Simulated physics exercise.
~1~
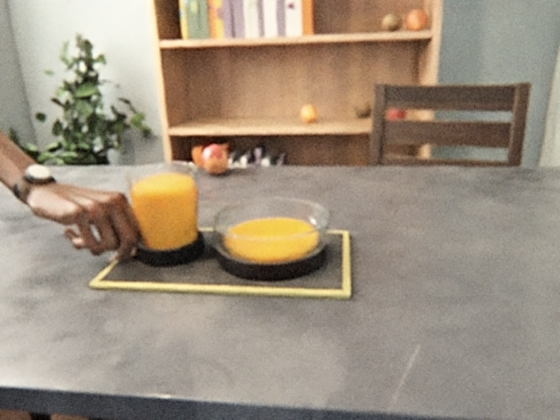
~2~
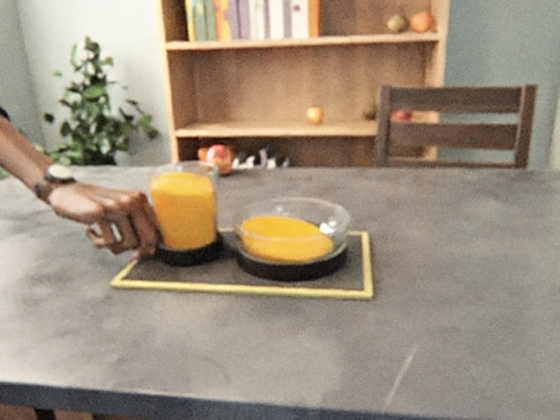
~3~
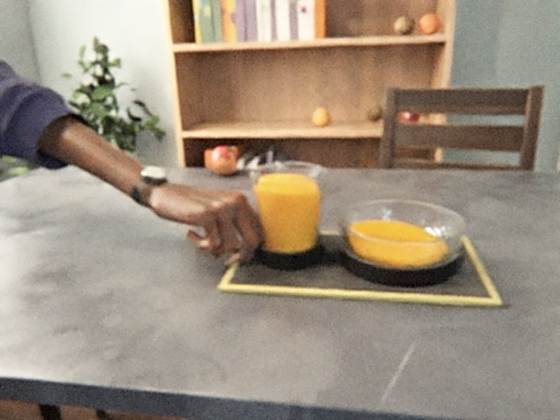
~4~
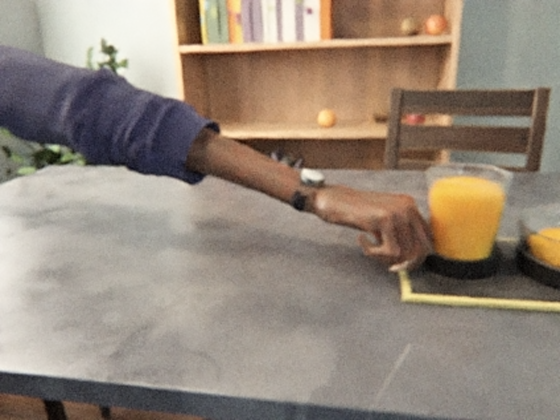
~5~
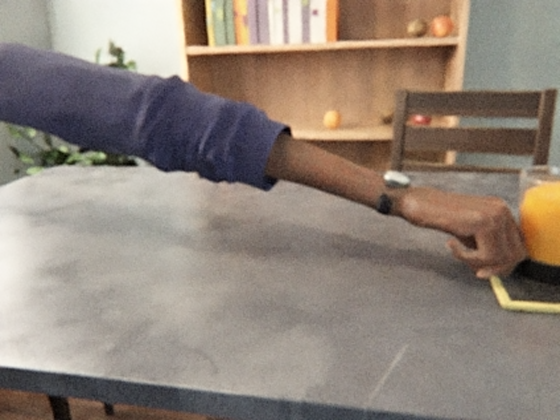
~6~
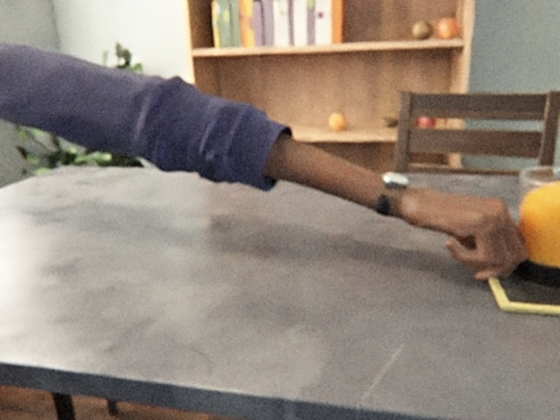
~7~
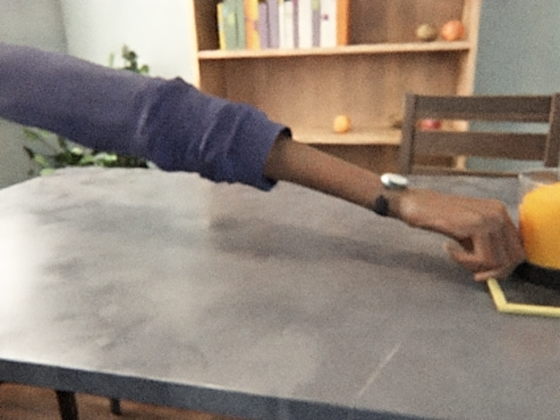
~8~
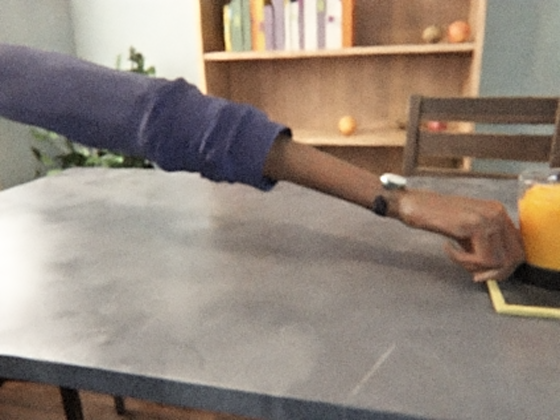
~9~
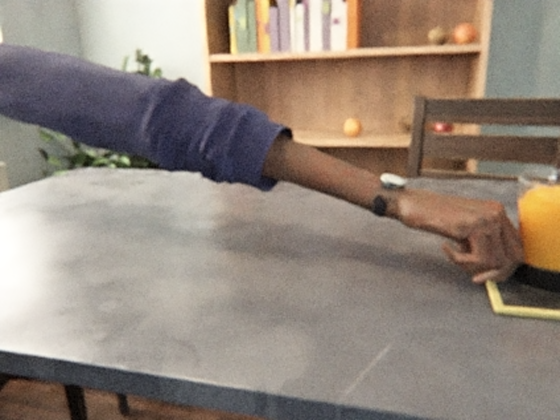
A yellow-edged dark tray carrying a tall glass and a wide, shallow glass bowl, both holding orange-yellow juice in black holders, slides across a gray table seen from the front. Behind stand a wooden bookcase with books and fruit, a dark chair and a leafy plant. A hand with a wristwatch, its arm in a blue sleeve, pushes the tray from the left toward the right. The bowl passes out of view, and the arm stretches across the table. The tray then stops, with the hand still beside the partly visible glass at the right edge, while the view drifts slightly.
